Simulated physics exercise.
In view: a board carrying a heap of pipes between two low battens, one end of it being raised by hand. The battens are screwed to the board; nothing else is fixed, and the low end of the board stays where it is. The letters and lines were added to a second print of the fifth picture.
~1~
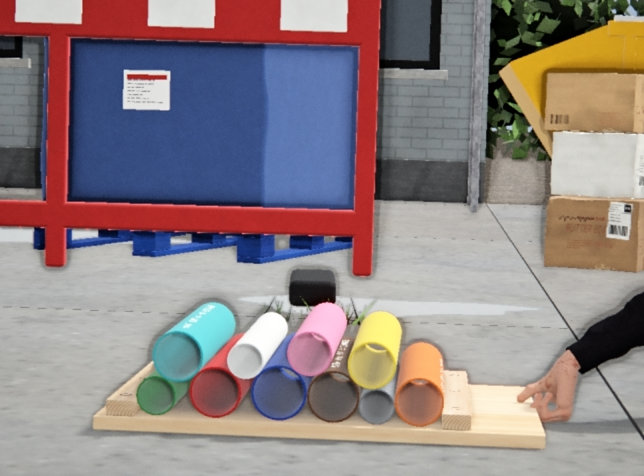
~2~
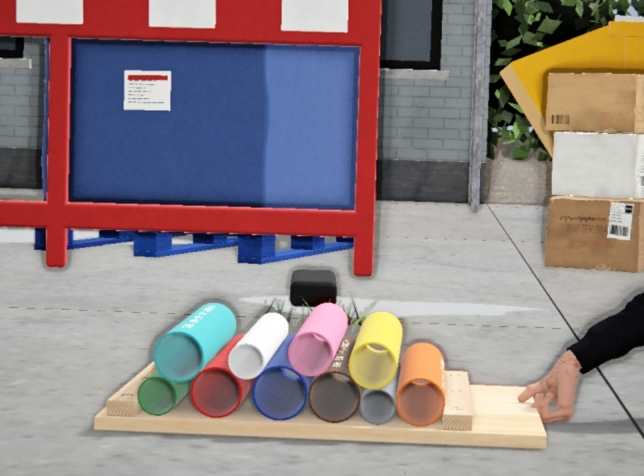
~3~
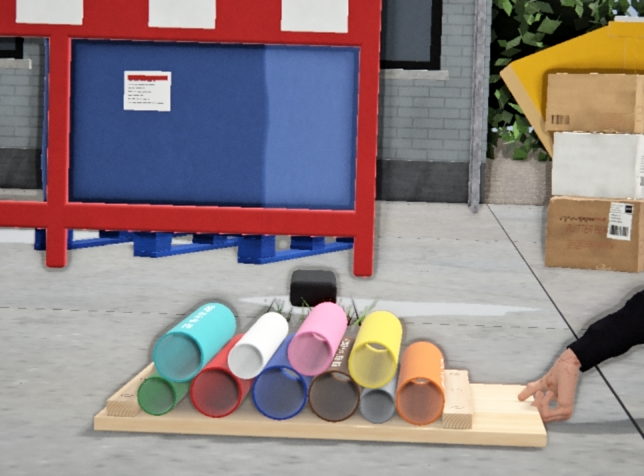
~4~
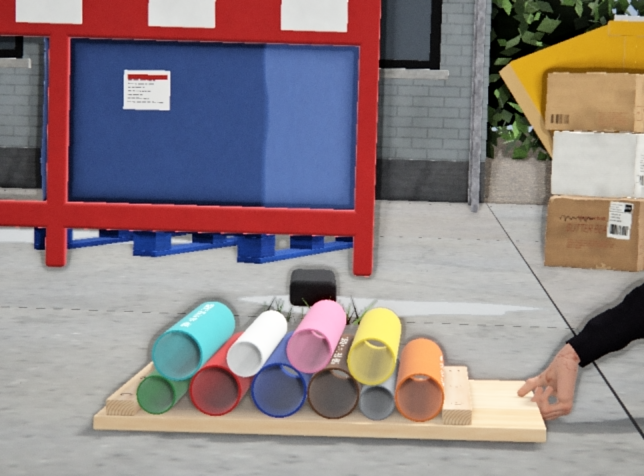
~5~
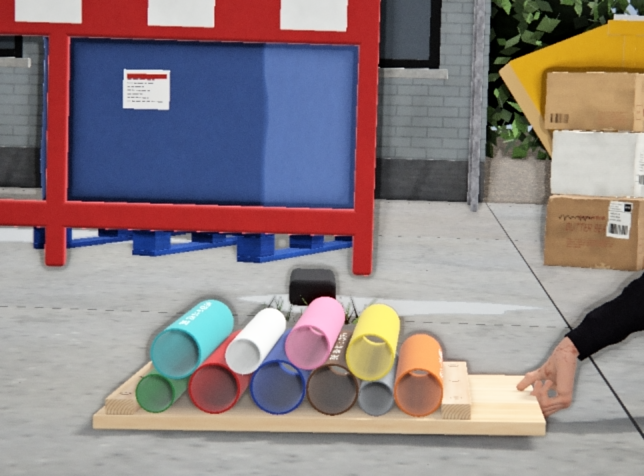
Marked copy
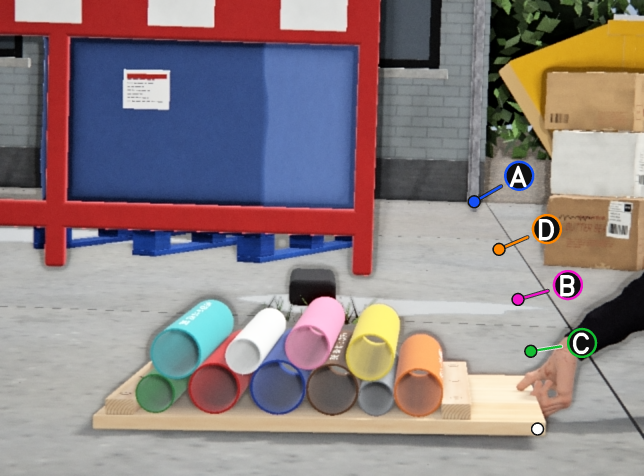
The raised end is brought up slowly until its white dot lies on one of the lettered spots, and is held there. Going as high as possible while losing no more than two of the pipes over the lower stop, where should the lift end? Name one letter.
Mark A is as high as it can go.
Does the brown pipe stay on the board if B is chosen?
The brown pipe: Yes.
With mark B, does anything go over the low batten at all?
Yes, at B.
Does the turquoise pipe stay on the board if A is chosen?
The turquoise pipe: No.
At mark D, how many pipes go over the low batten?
At D the number is one.
On the marked copy, A at (474, 202); B at (518, 299); C at (531, 352); D at (499, 249); the white dot at (537, 429).
Taking A. A third of the way, board at 18°.
Two thirds of the way, board at 32°.
When it is over, board at 32°, one over the low batten (turquoise).
As for the rest, B one over the low batten (turquoise); C one over the low batten (turquoise); D one over the low batten (turquoise).
